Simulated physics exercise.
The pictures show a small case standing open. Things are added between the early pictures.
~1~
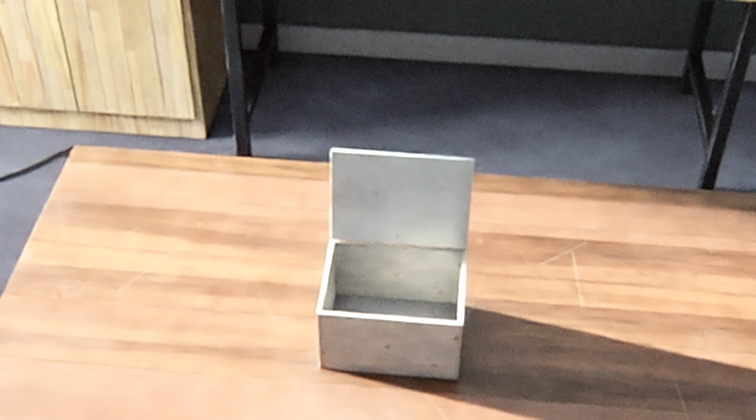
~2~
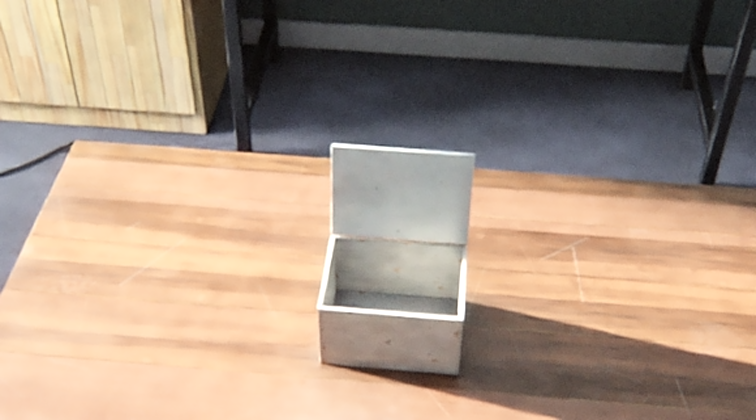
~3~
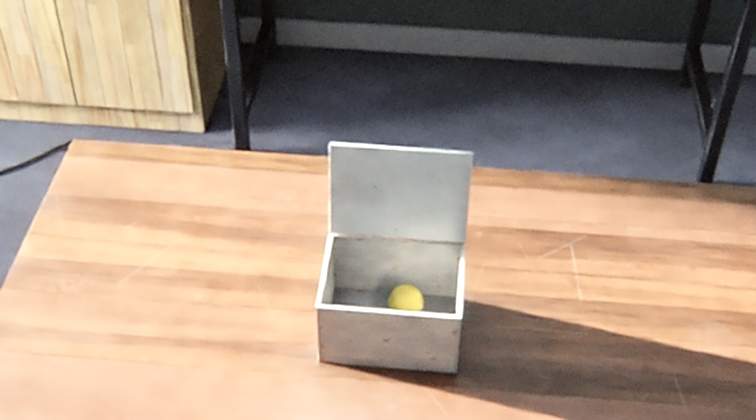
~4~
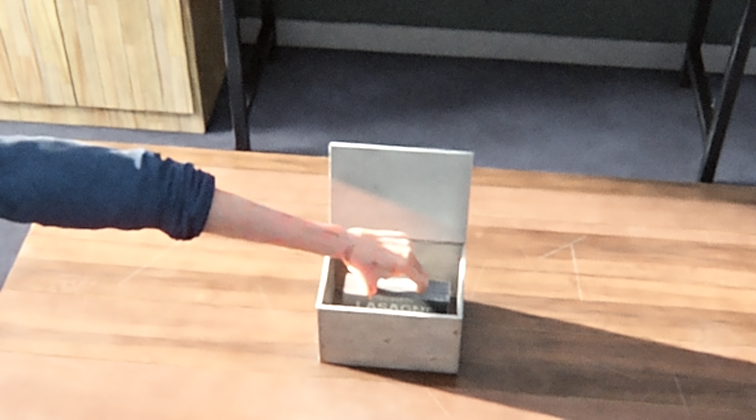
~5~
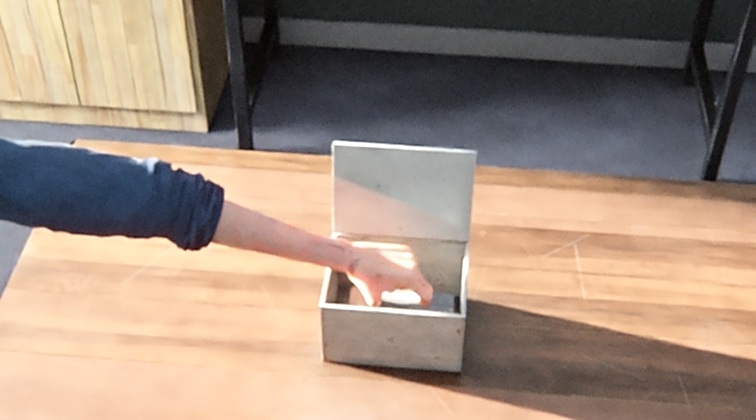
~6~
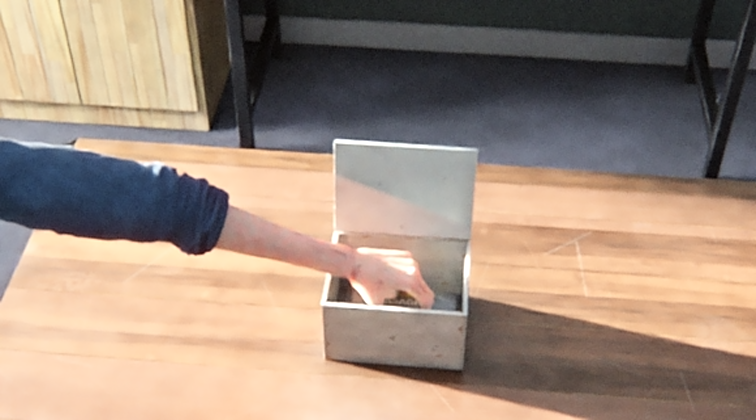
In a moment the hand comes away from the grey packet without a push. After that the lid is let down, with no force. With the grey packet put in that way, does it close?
The lid sits on the rim.
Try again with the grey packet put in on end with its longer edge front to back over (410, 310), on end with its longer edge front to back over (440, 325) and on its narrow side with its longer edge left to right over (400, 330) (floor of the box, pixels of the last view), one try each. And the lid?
First try: It stays ajar; second try: It is held up; third try: It shuts flat.
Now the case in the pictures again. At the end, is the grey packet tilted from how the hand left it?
It stays as placed.
Then, 1.20 s after the last picture, lid starting down.
Then, 1.80 s after the last picture, lid 47° above the rim.
Then, 2.20 s after the last picture, lid 18° above the rim.
At rest, lid shut; both in place. Seen from the same camera at the end, grey packet near (402, 324).
